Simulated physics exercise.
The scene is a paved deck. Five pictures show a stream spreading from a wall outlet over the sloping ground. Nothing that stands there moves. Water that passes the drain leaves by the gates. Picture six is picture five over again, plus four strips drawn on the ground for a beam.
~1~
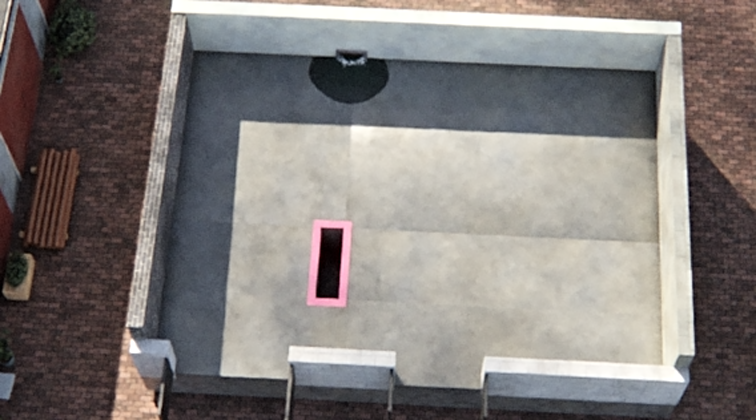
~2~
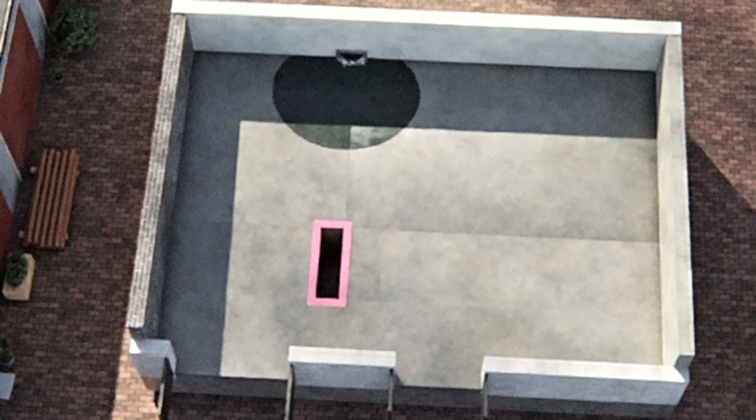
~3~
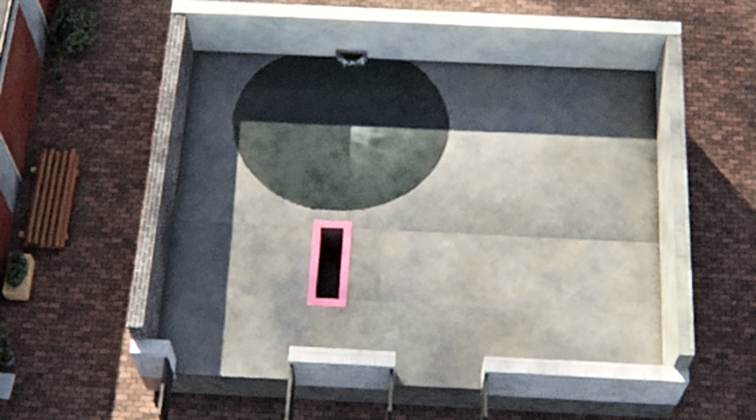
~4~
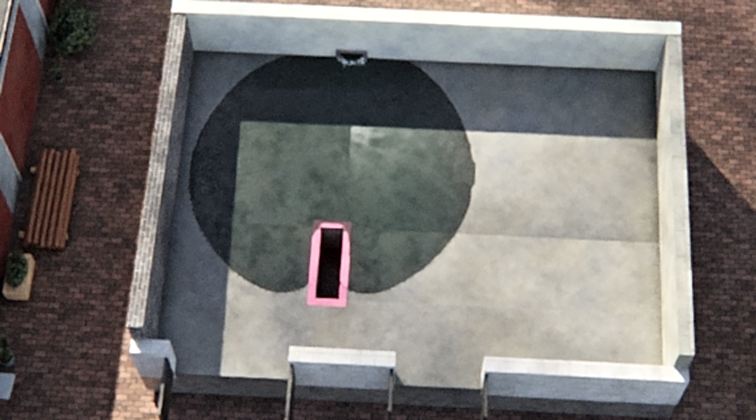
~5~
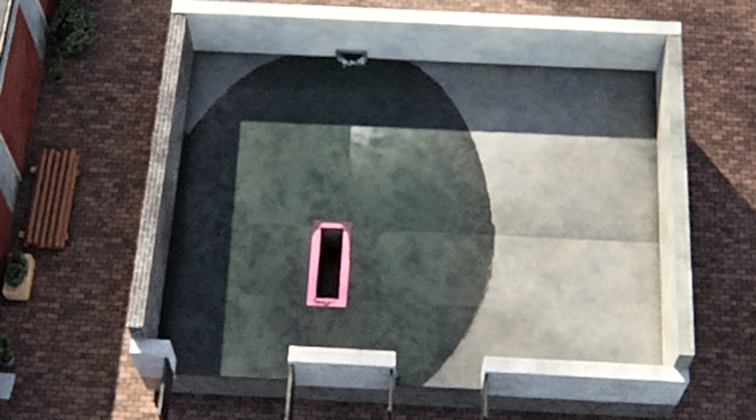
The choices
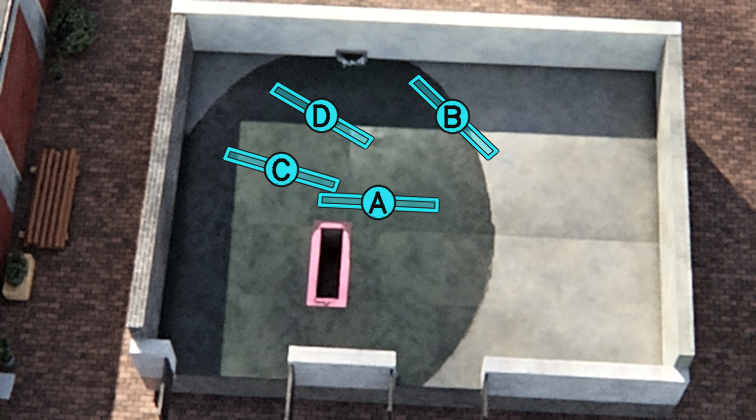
The video shows a walled paved deck seen from above, where dark water spreads from an outfall at the top wall, reaches and surrounds a pink-rimmed drain pit, and extends across the left side to the bottom wall.
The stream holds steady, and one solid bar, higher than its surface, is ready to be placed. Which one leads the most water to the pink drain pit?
B beats the others.
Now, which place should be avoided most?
That would be A.
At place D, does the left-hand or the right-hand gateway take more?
The right gate.
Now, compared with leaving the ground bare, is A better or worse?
It is worse.
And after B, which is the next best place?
It is C.
On the marked copy, A from (319, 199) to (437, 205); B from (414, 79) to (492, 154); C from (226, 153) to (336, 185); D from (274, 88) to (368, 142).
Choosing A, about 4 % of the stream runs into the pink drain pit, about 95 % out by the gates.
Choosing B, about 23 % of the stream runs into the pink drain pit, about 76 % out by the gates.
Choosing C, about 12 % of the stream runs into the pink drain pit, about 86 % out by the gates.
Choosing D, about 7 % of the stream runs into the pink drain pit, about 92 % out by the gates.
